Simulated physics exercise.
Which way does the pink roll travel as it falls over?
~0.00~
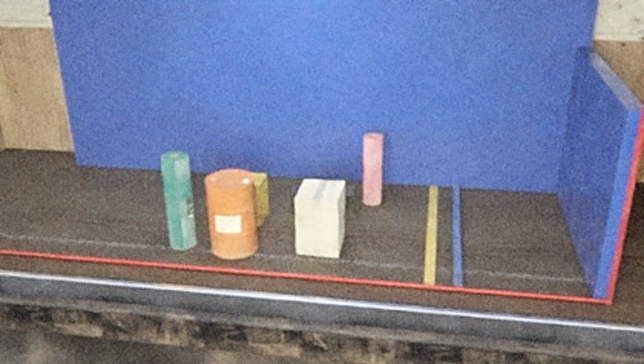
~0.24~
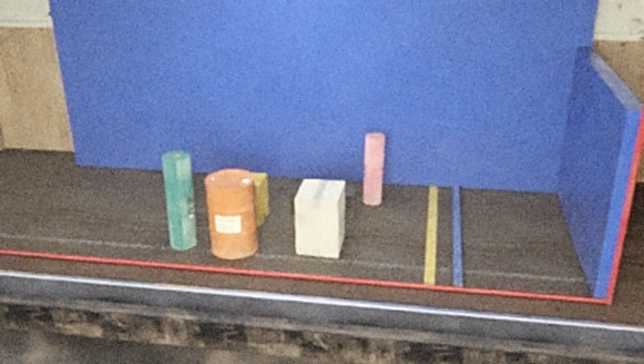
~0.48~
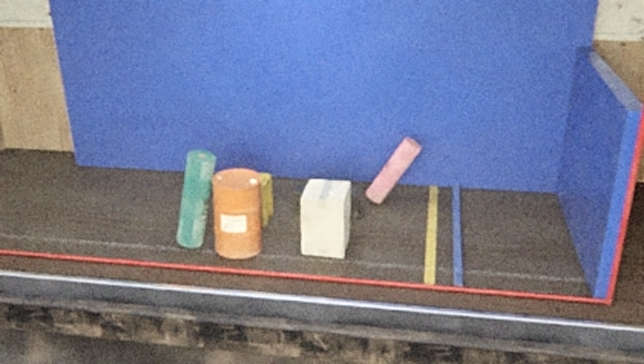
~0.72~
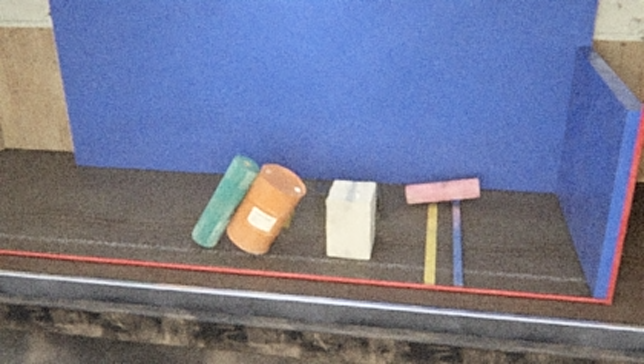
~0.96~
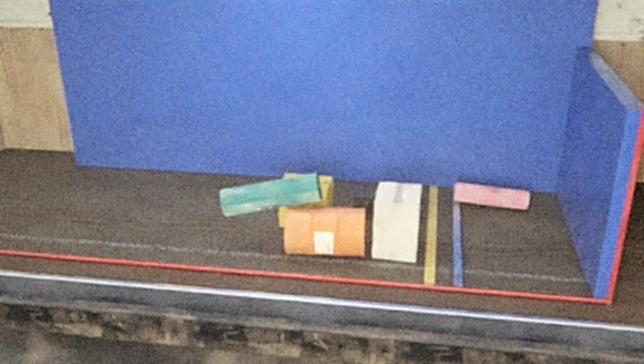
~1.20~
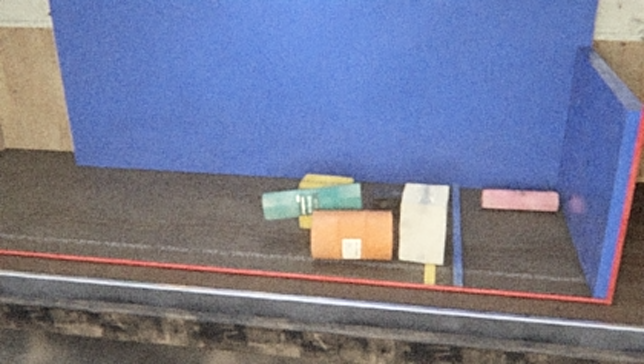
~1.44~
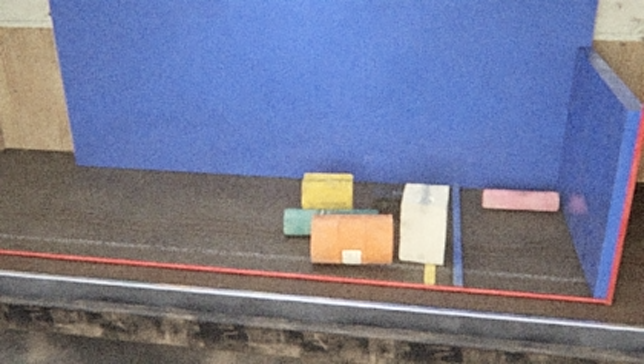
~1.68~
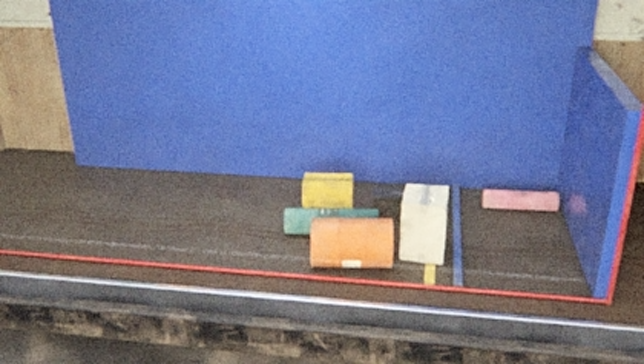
The pink roll moves to the right, tipping onto its side and coming to rest beyond the yellow line.
Pink and teal rolls and an orange drum toppling rightward as boxes slide, only the pink roll stopping past the yellow line.
